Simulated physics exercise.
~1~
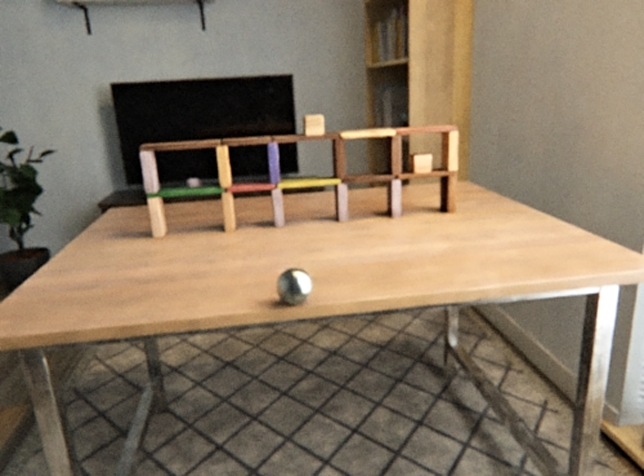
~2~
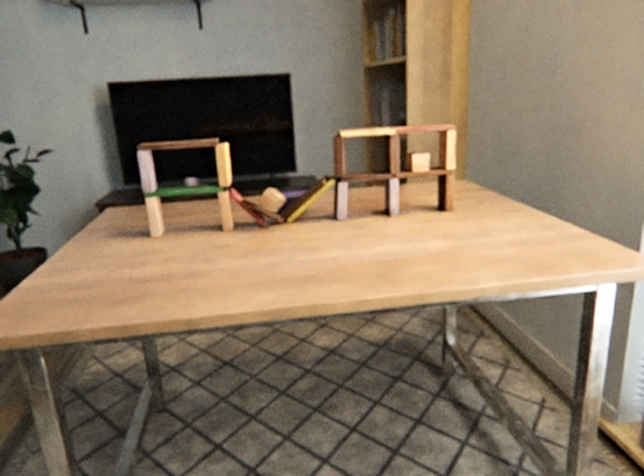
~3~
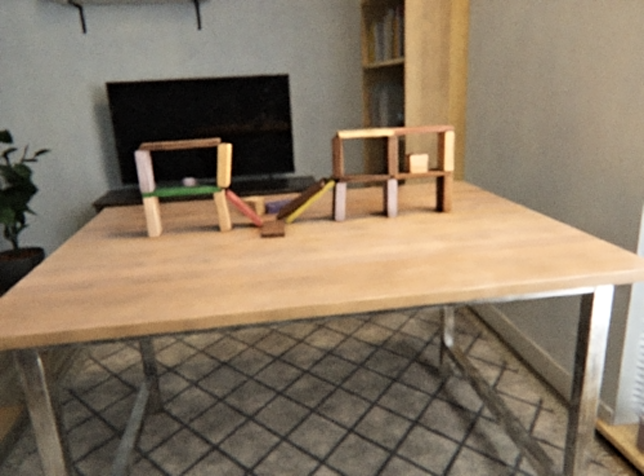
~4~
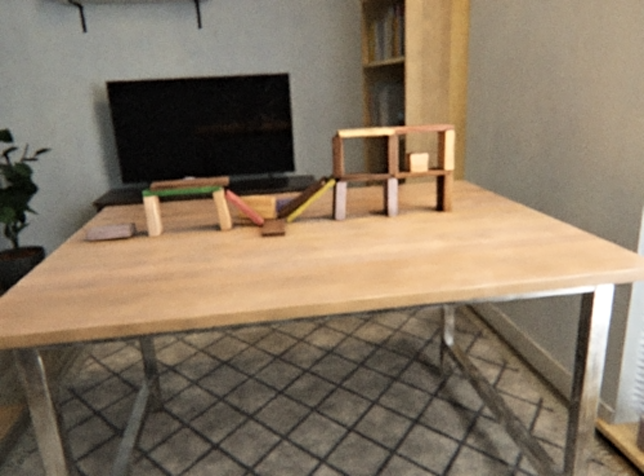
A two-storey structure of loose wooden posts and planks stands on a table in a living room, seen from the front by a slightly swaying camera, with a dark television behind. A steel ball sits near the front edge, and green, red and yellow planks run left to right along the middle level. The ball is then gone from view, and the middle has collapsed, the red and yellow planks slanting inward above a fallen blue post. A small block settles lower between them. Finally the left section's upper storey drops, while the green plank and right section stay up.
